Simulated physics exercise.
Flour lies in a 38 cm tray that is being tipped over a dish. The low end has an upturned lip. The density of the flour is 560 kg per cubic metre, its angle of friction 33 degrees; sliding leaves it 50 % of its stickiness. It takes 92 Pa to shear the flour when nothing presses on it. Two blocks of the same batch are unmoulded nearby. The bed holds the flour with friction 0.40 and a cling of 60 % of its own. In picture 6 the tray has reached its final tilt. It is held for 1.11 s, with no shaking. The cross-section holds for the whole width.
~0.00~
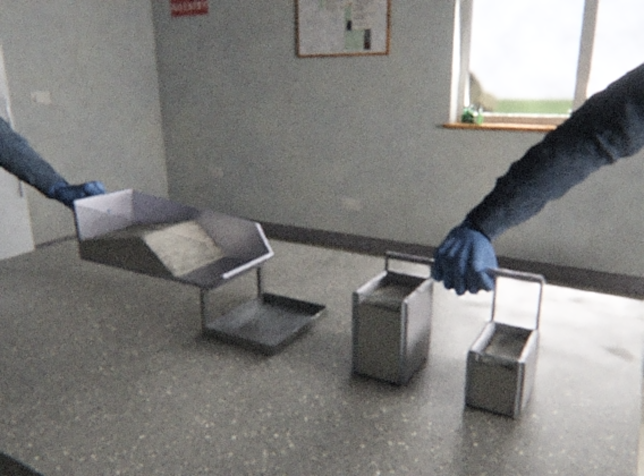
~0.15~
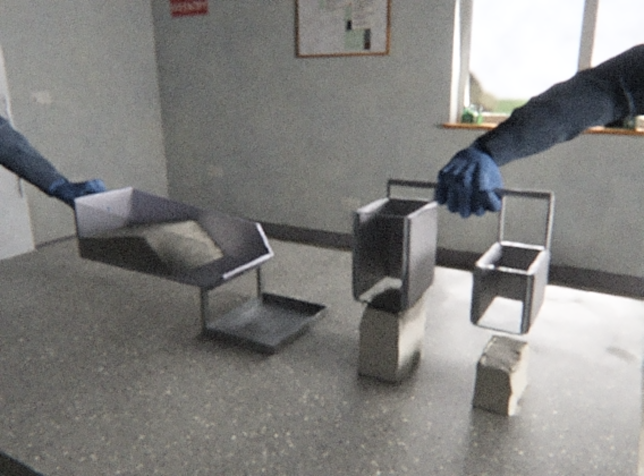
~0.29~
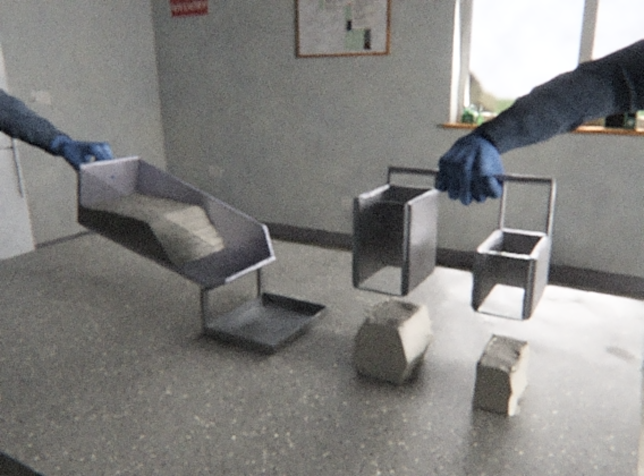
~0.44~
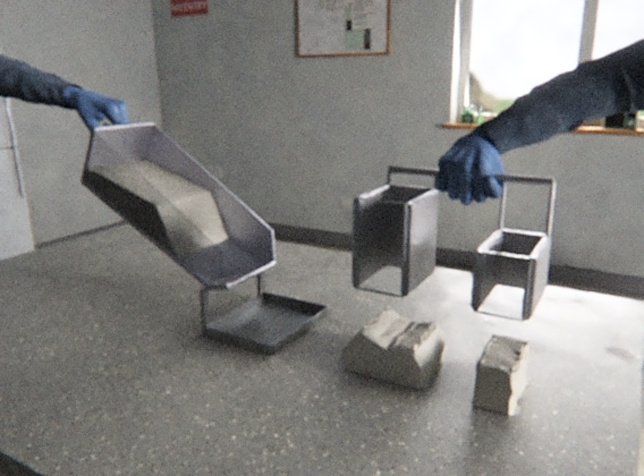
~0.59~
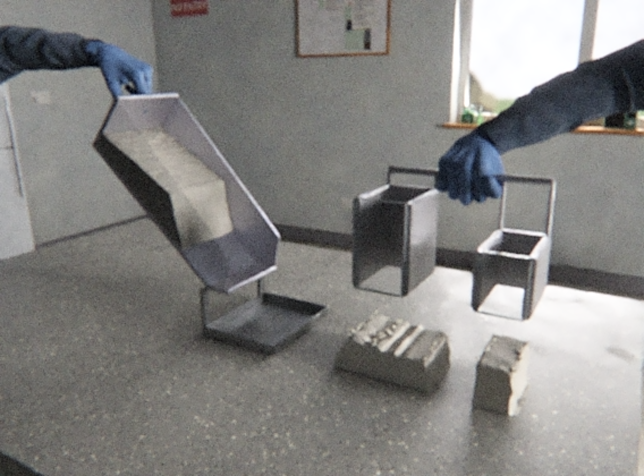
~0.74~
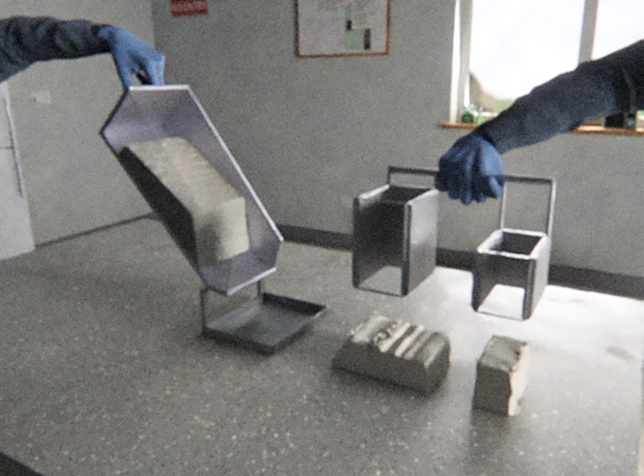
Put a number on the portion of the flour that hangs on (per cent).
The portion of the flour that hangs on is near 25 %.
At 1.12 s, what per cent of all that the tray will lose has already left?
About 90 %.
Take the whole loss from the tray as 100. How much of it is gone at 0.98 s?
Some 50 per cent.
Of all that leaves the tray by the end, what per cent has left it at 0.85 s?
Some 0 per cent.
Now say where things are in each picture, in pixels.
The first frame shows top of the high end at (75, 203), tilt 0 degrees; front end of the flour at (173, 274); test blocks 13 cm, 7.4 cm high (left to right).
The second frame shows top of the high end at (75, 201), tilt 1 degrees; front end of the flour at (173, 273); test blocks 12 cm, 7.4 cm high (left to right).
The third frame shows top of the high end at (81, 168), tilt 13 degrees; front end of the flour at (174, 264); test blocks 10 cm, 7.4 cm high (left to right).
The fourth frame shows top of the high end at (95, 131), tilt 27 degrees; front end of the flour at (176, 257); test blocks 7.6 cm, 7.4 cm high (left to right).
The fifth frame shows top of the high end at (118, 100), tilt 42 degrees; front end of the flour at (181, 248); test blocks 6.0 cm, 7.4 cm high (left to right).
The sixth frame shows top of the high end at (129, 91), tilt 47 degrees; front end of the flour at (198, 257); test blocks 6.0 cm, 7.4 cm high (left to right).
By 0.85 s, the tilt is 47 degrees and 100 % is on the bed.
By 0.98 s, the tilt is 47 degrees and 63 % is on the bed.
By 1.12 s, the tilt is 47 degrees and 34 % is on the bed.
By 1.25 s, the tilt is 47 degrees and 26 % is on the bed.
By 1.81 s, at the end, the tilt is 47 degrees and 25 % is on the bed.
